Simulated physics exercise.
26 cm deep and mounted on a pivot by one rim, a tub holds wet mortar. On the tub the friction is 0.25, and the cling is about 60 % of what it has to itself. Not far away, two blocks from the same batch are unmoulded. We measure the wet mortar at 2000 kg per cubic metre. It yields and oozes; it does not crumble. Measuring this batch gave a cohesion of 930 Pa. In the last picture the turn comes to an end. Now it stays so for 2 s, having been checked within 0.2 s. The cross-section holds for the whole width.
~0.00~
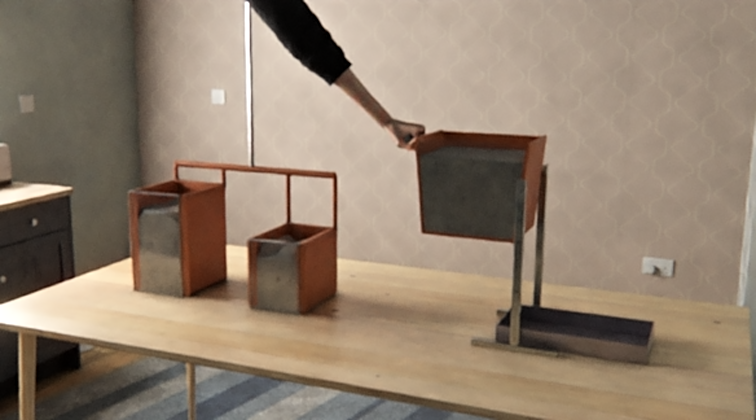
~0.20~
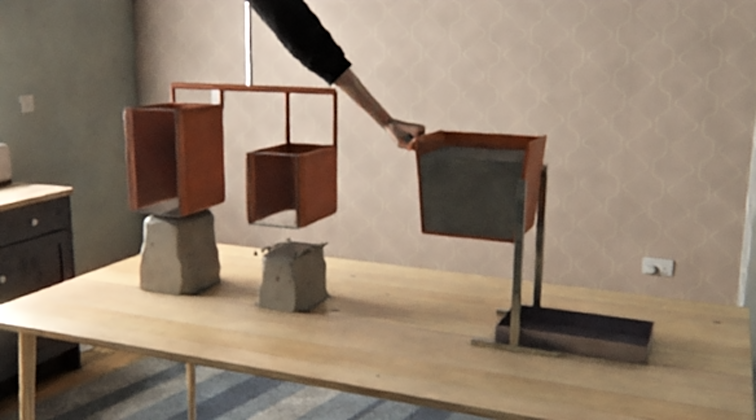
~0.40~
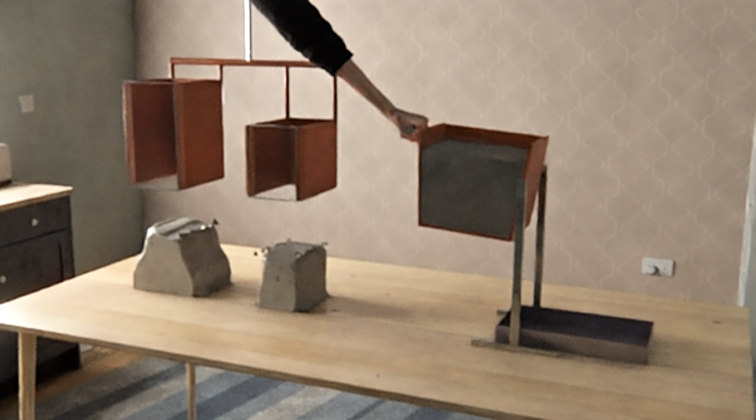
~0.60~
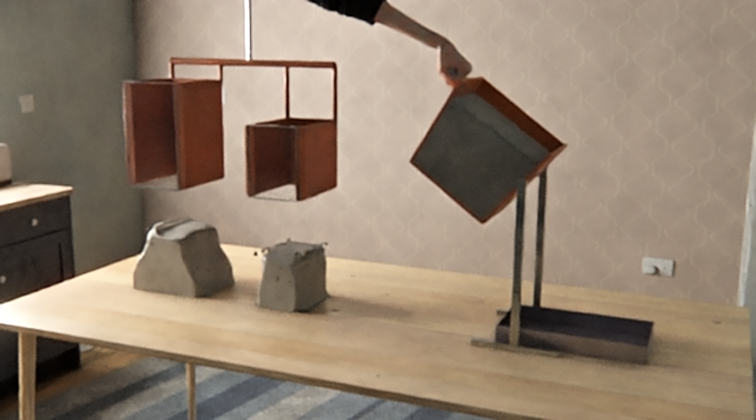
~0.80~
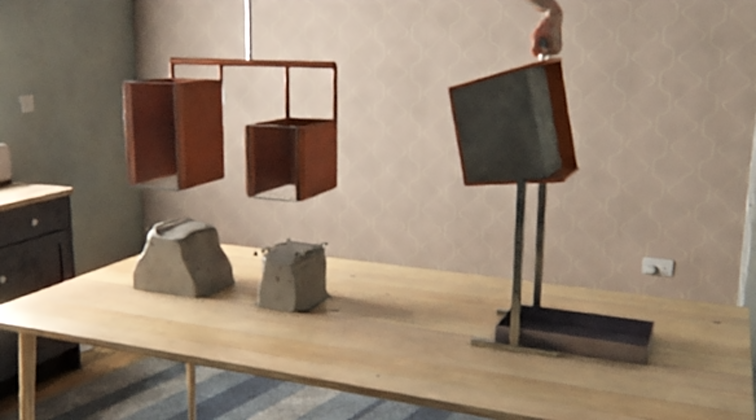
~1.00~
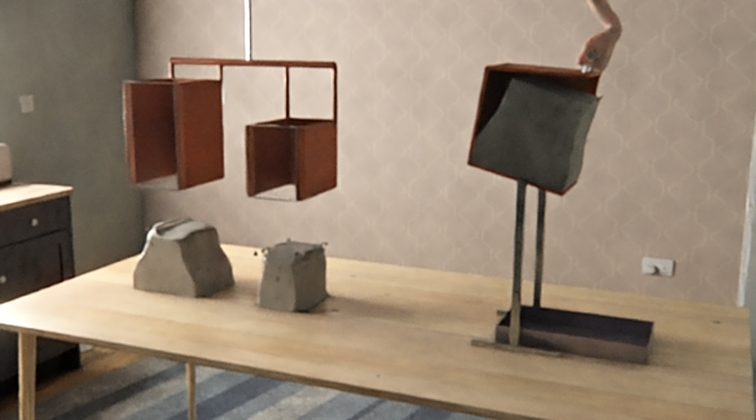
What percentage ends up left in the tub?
About 34 %.
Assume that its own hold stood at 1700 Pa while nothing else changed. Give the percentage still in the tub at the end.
In that case some 35 per cent.
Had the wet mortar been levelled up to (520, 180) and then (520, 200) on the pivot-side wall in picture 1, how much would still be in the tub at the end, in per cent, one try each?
Respectively 45 percent and 60 percent.
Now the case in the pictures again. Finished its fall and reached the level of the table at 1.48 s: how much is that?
About 60 %.
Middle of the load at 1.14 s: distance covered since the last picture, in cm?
Around 9 centimetres.
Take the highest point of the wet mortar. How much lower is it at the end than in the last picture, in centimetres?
Roughly 16 cm.
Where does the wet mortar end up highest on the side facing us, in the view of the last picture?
On the near face, the top ends up close to (517, 140).
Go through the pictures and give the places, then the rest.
Handle-side rim at (418, 139), tilt 0 degrees; highest point of the wet mortar at (437, 156); test blocks 28 cm, 18 cm high (left to right), in the first picture.
Handle-side rim at (418, 139), tilt 0 degrees; highest point of the wet mortar at (437, 156); test blocks 25 cm, 18 cm high (left to right), in the second picture.
Handle-side rim at (421, 131), tilt 4 degrees; highest point of the wet mortar at (427, 149); test blocks 21 cm, 18 cm high (left to right), in the third picture.
Handle-side rim at (462, 82), tilt 36 degrees; highest point of the wet mortar at (456, 101); test blocks 21 cm, 18 cm high (left to right), in the fourth picture.
Handle-side rim at (545, 63), tilt 78 degrees; highest point of the wet mortar at (520, 72); test blocks 21 cm, 18 cm high (left to right), in the fifth picture.
Handle-side rim at (588, 78), tilt 99 degrees; highest point of the wet mortar at (518, 81); test blocks 21 cm, 18 cm high (left to right), in the sixth picture.
By 1.14 s, the tub is at 99 degrees and holds 66 %.
By 1.31 s, the tub is at 99 degrees and holds 36 %.
By 1.48 s, the tub is at 99 degrees and holds 34 %.
By 1.65 s, the tub is at 99 degrees and holds 34 %.
By 3.00 s, at the end, the tub is at 99 degrees and holds 34 %.
